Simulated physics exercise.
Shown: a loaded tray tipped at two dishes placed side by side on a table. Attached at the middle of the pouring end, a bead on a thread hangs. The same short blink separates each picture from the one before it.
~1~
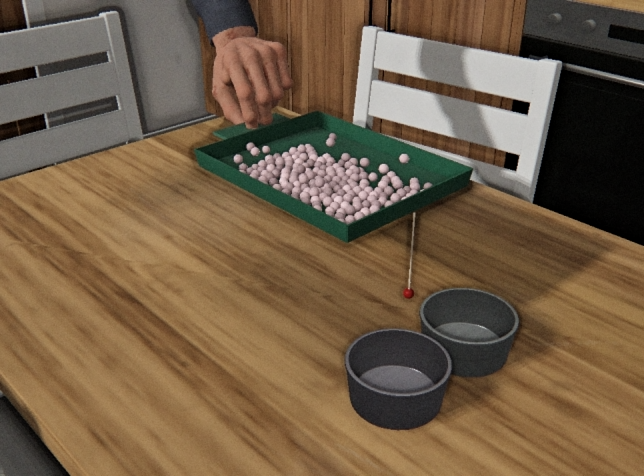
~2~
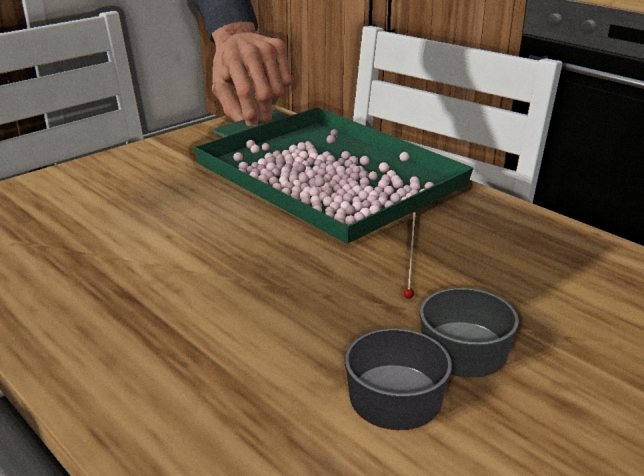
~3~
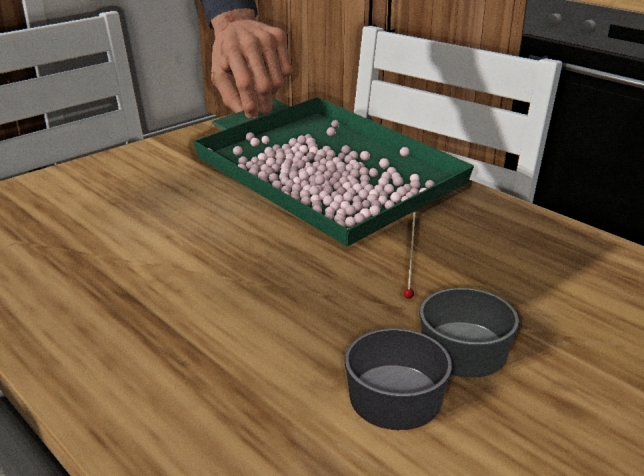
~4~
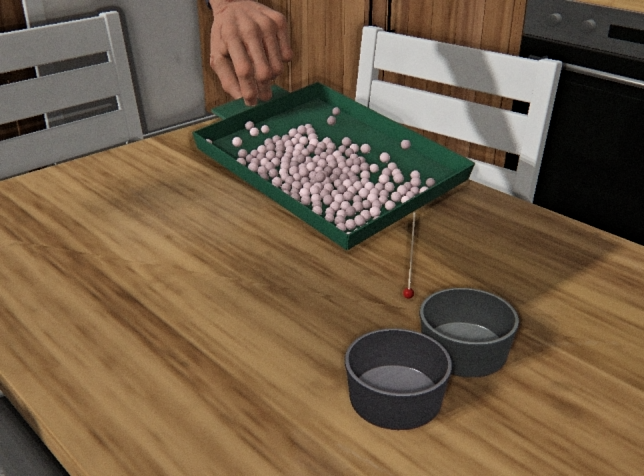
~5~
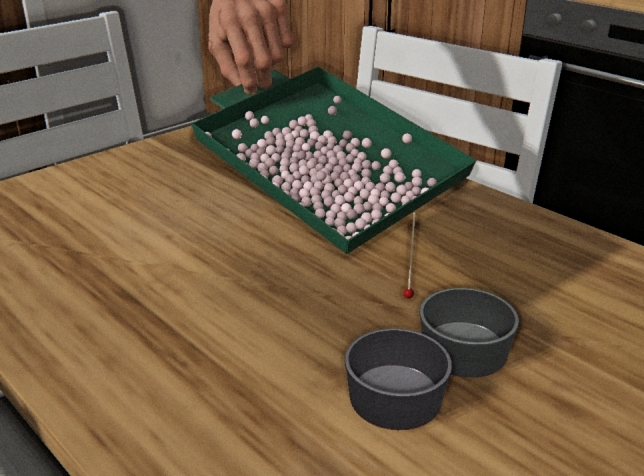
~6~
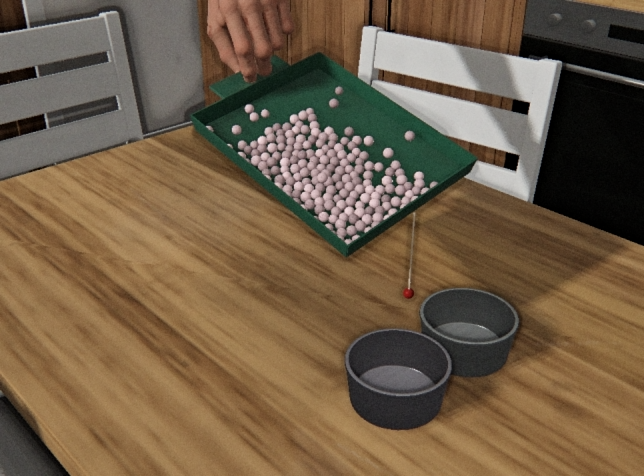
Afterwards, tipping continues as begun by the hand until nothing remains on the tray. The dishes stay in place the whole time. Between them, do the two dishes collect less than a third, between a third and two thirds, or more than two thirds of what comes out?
The catch is fair, a third to two thirds of the load.
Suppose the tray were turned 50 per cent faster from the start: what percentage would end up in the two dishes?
About 40 in a hundred.
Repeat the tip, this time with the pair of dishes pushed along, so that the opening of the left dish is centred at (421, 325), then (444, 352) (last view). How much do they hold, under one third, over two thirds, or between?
Taking the tries in order: Under a third and less than a third.
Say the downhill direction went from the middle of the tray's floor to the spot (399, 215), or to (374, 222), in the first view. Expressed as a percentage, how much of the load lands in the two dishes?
Shares: 90 %, then 80 %.
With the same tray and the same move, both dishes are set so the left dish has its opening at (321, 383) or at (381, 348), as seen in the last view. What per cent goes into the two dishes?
In order: 60 percent and 80 percent.
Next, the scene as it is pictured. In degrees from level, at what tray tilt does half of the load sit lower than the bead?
The angle is around 95°.
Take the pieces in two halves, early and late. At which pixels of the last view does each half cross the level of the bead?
The opening half passes (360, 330), the closing half (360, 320).
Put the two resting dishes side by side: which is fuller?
The left side.
Soon, tray tipped steeply; nearly all on the tray; a stray few in the air.
A while on, tray tipped past a quarter turn; a small part on the tray; about half in the left dish; about a quarter outside both; about a quarter in the air.
Towards the end, tray tipped past a quarter turn; about half in the left dish; about half outside both.
Finally, tray tipped past a quarter turn; about half in the left dish; none in the right dish; about half outside both.
